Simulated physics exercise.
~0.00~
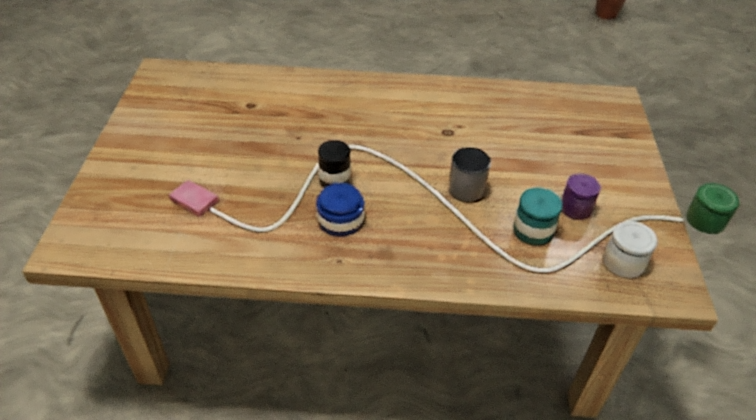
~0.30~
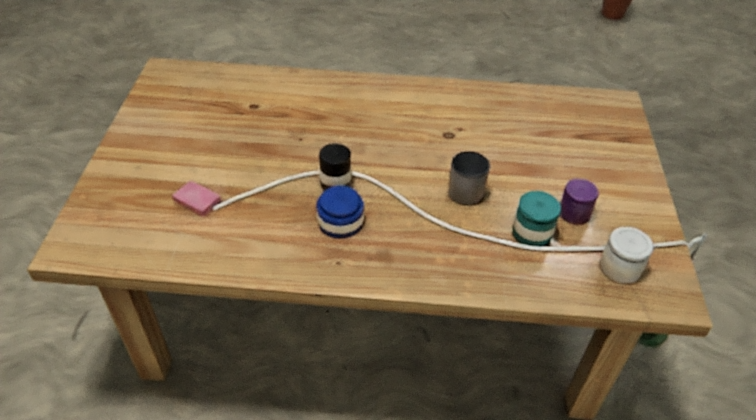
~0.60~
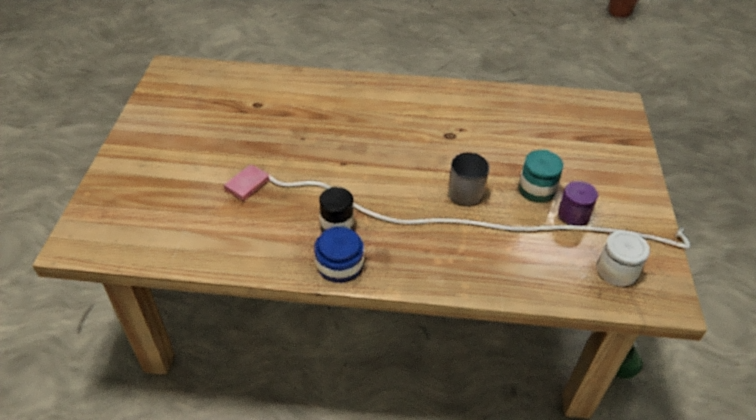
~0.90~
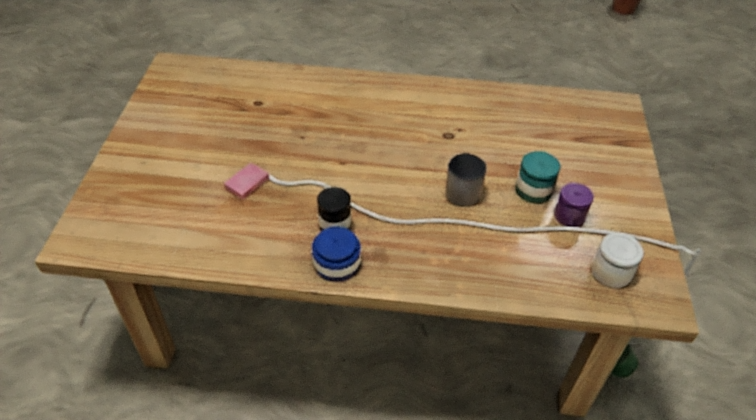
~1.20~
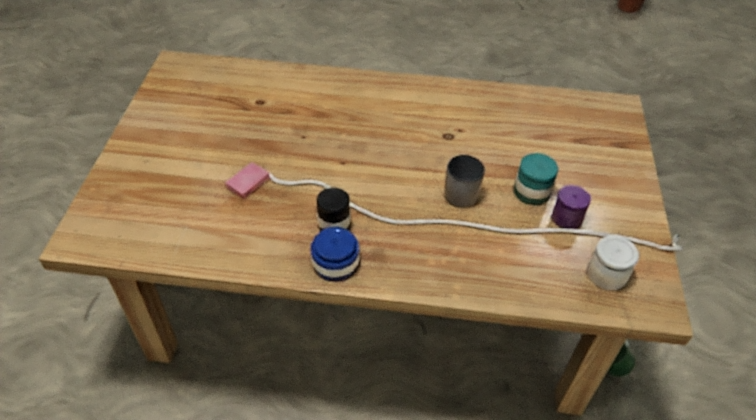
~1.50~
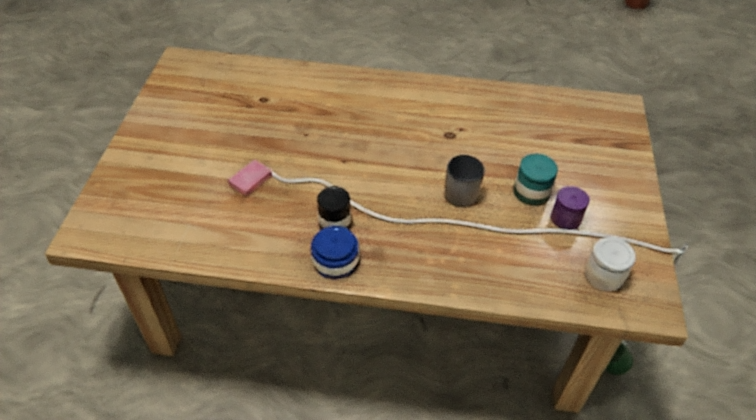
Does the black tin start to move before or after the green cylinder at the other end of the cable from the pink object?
The black tin starts to move after the green cylinder. The green cylinder is already dropping past the table's right edge while the tin is still in its starting place.
On a wooden table standing on a grey floor, a pale cable winds among several small containers, joining a flat pink object on the left to a green cylinder just beyond the right edge. The green cylinder drops below the tabletop, and the cable's curves flatten out. Then the pink object slides a little to the right, the black tin and blue jar shift toward the near edge, and the teal canister moves toward the far side. The purple tub, white tin and grey mug stay put. Finally everything rests, with the green cylinder low beneath the table's right end.
